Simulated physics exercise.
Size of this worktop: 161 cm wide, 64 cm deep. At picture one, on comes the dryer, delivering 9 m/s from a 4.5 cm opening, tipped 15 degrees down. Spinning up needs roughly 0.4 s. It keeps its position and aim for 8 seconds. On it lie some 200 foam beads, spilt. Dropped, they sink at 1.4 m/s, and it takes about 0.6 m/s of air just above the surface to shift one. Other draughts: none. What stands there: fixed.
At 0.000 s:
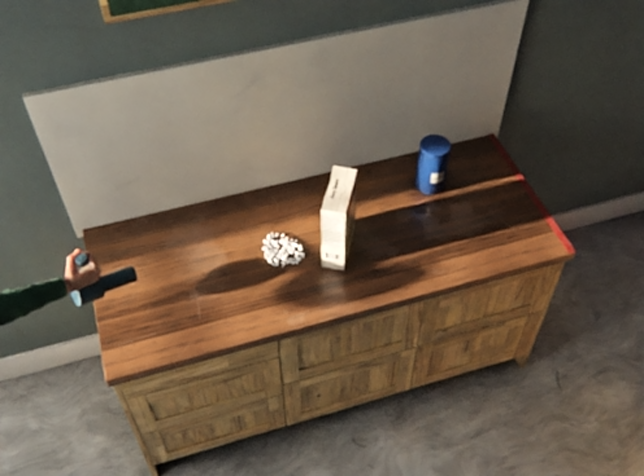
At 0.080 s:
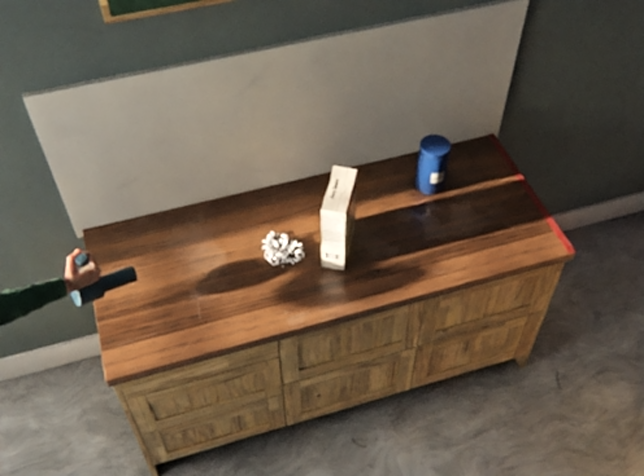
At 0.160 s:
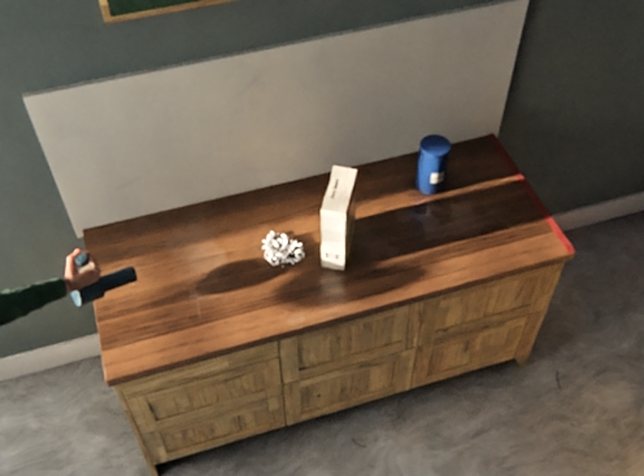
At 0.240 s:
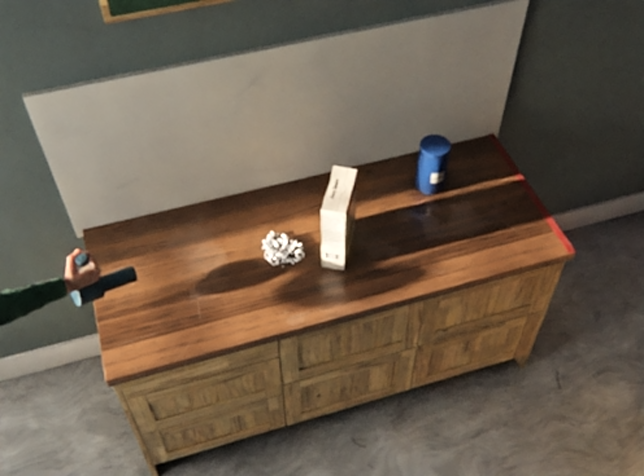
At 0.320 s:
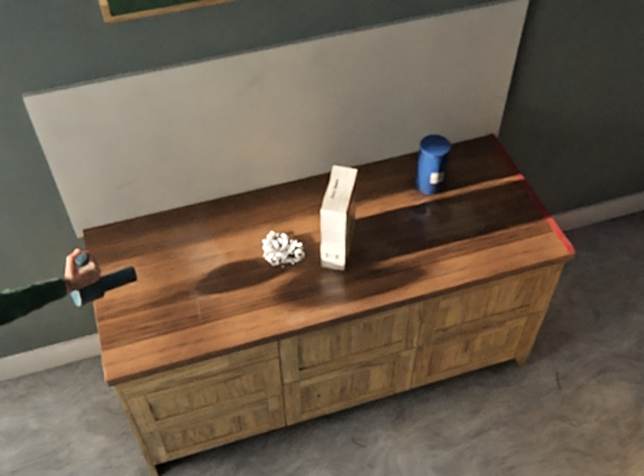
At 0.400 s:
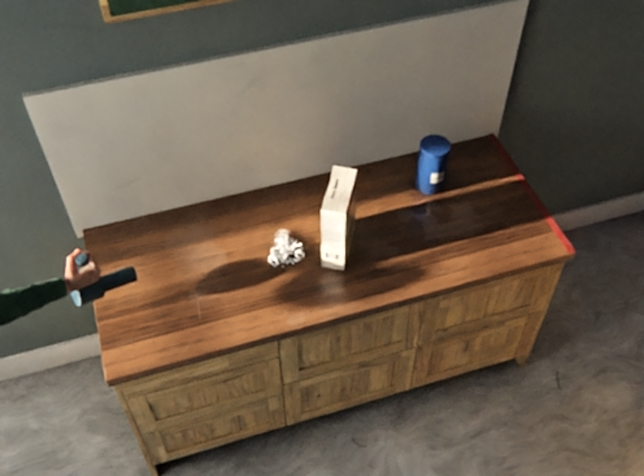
White foam beads sit in a small heap on a wooden worktop, between a hand holding a dryer at the left and a pale carton, with a blue jar farther right. The heap barely changes for most of the clip, then thins and shifts slightly right, while everything else stays still.
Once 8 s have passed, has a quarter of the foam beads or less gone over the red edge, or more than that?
More than a quarter has gone.
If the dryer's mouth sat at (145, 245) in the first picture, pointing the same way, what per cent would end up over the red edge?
Some 10 %.
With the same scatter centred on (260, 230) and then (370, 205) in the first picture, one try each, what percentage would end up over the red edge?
70 %, 80 %.
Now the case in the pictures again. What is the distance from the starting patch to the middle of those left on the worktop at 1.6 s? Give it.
The middle is some 20 cm from where it began.
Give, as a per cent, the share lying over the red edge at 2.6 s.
20 %.
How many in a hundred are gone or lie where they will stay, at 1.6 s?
Estimated share: Near 10 %.
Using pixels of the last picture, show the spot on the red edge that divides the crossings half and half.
At roughly pixel (531, 187).
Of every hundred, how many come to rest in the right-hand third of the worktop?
Near 20 per cent at the end.
After 1.6 s, 10 % are over the red edge; the middle of those still in play is near (330, 234); 10 % have settled or left.
After 2.6 s, 22 % are over the red edge; the middle of those still in play is near (433, 223); 22 % have settled or left.
After 4.4 s, 40 % are over the red edge; the middle of those still in play is near (433, 223); 54 % have settled or left.
After 8.0 s, at the end, 50 % are over the red edge; the middle of those still in play is near (329, 230).
